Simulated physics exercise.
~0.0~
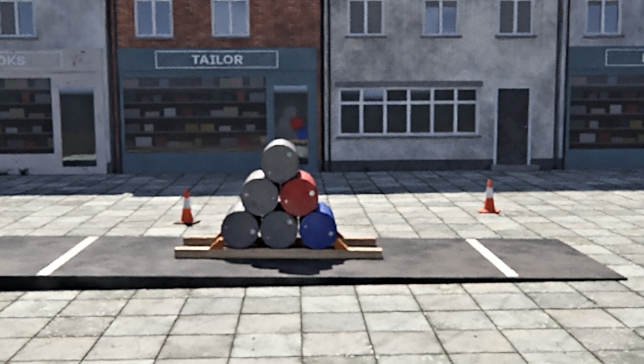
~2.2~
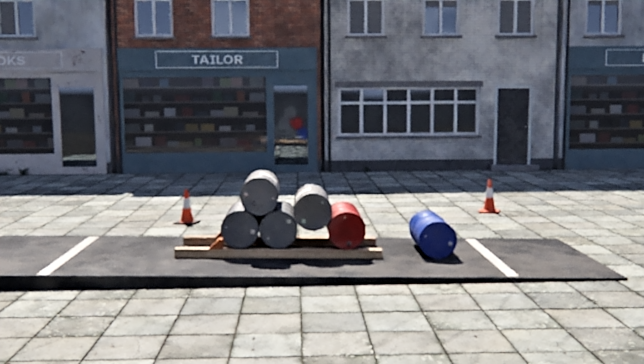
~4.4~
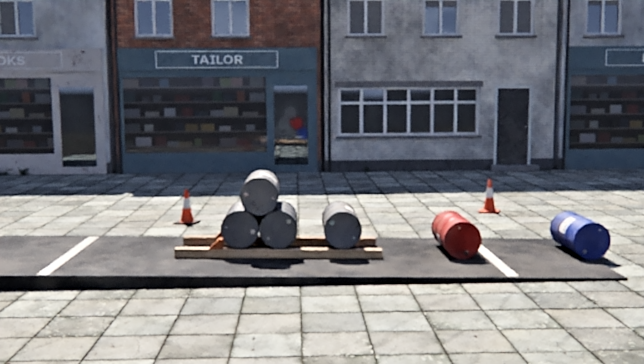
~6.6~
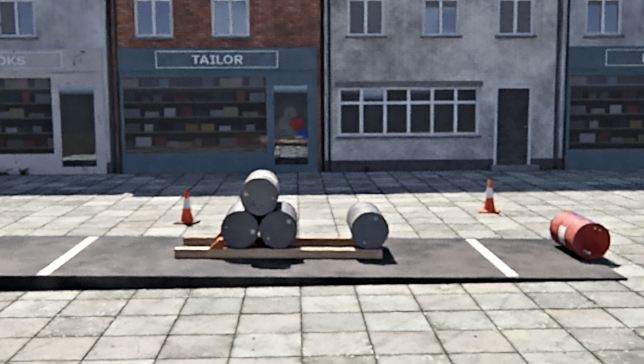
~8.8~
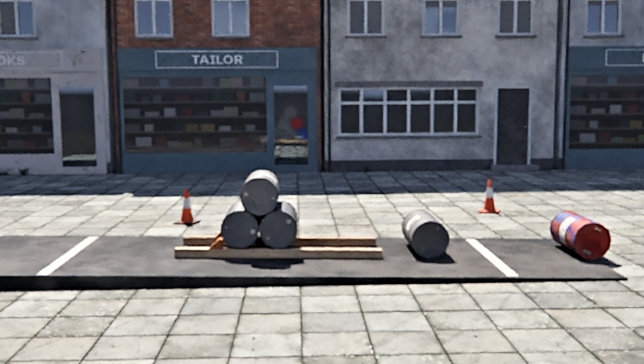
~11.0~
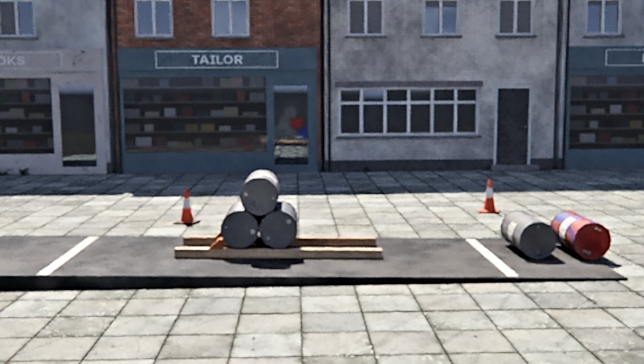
Stacked drums collapsing to the right, blue, red and then a grey one rolling past the white line, three grey ones staying piled.
